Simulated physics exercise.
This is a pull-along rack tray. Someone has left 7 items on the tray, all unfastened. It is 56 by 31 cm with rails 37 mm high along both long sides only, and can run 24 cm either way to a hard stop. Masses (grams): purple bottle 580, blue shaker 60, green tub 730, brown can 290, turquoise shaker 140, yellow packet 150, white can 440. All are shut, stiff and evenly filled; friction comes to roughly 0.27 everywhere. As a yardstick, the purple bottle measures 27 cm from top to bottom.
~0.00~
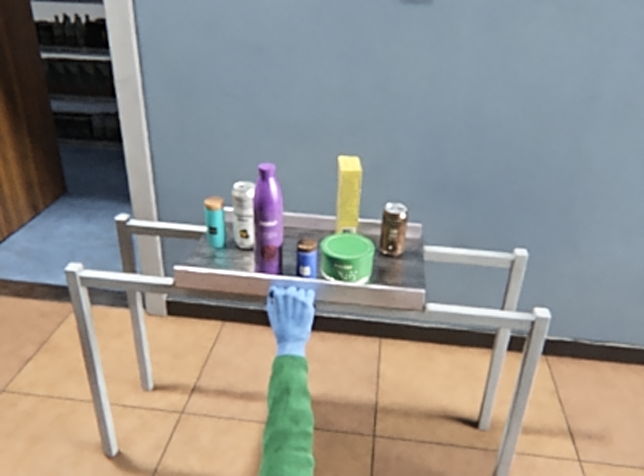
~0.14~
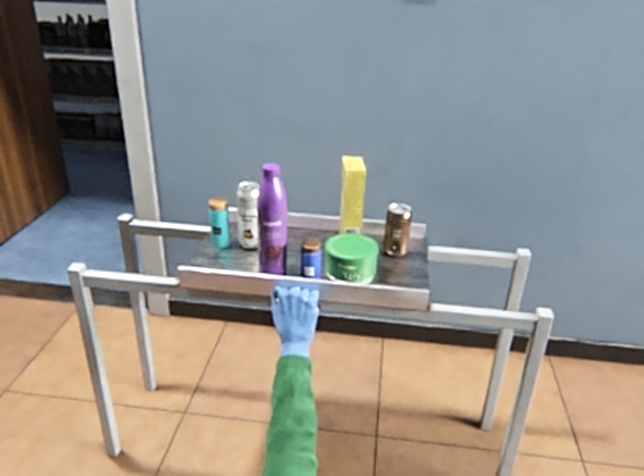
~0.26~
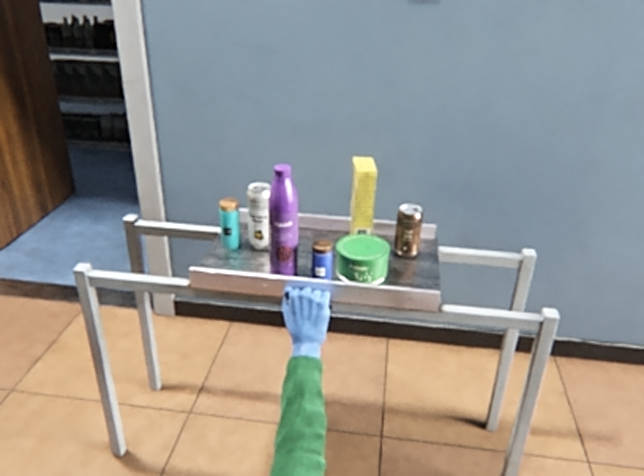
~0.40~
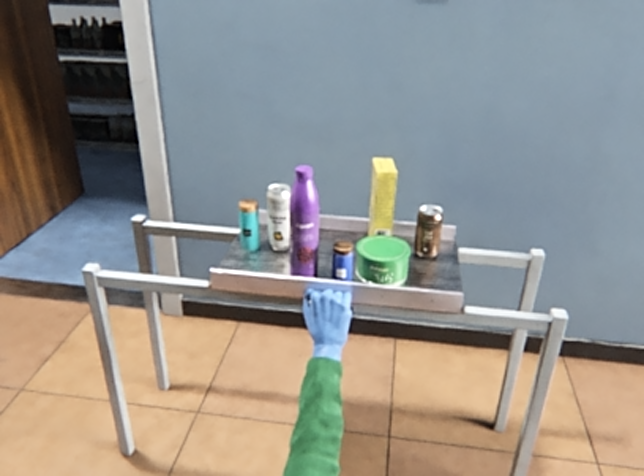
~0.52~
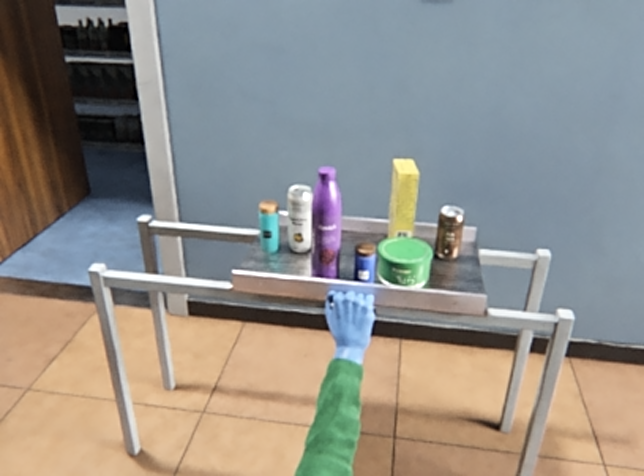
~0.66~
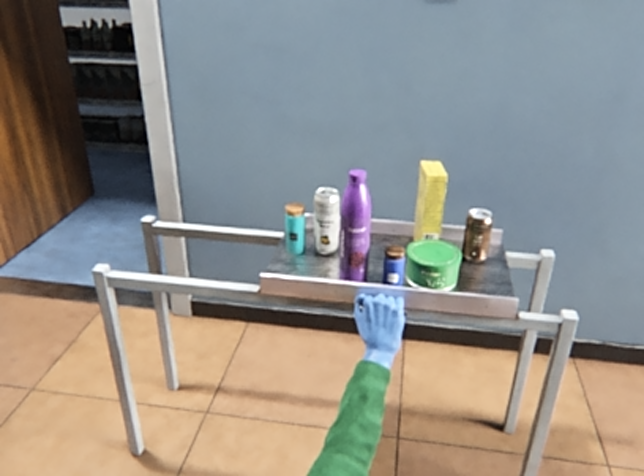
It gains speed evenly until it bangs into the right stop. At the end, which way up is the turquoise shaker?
The turquoise shaker stays upright.
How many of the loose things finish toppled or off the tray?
1 of them.
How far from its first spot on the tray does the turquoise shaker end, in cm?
About 6 cm.
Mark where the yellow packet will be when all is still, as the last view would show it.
At about (513, 229).
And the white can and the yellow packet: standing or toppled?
The white can is still upright; the yellow packet topples.
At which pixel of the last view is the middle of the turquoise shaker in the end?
Near (357, 234).
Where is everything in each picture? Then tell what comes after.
In the first picture, tray midway; turquoise shaker (215, 223); purple bottle (268, 223).
In the second picture, tray midway; green tub (351, 258); brown can (398, 231).
In the third picture, tray 2 cm right; yellow packet (362, 205); white can (260, 217).
In the fourth picture, tray 5 cm right; purple bottle (304, 225); blue shaker (342, 265).
In the fifth picture, tray 9 cm right; green tub (404, 262); brown can (449, 234).
In the sixth picture, tray 14 cm right; turquoise shaker (296, 229); yellow packet (429, 209).
After 0.86 s, tray 24 cm right.
After 0.96 s, tray 24 cm right; turquoise shaker slid 5 cm near (353, 233); yellow packet leaning 7°; purple bottle slid 5 cm.
After 1.16 s, tray 24 cm right; turquoise shaker slid 6 cm near (357, 234); yellow packet leaning 36°; brown can slid 6 cm.
At rest (1.8 s), tipped over on the tray, yellow packet; not toppled but over 5 cm from the start, purple bottle, blue shaker, green tub, brown can, turquoise shaker and white can. In the last view, turquoise shaker near (357, 234).
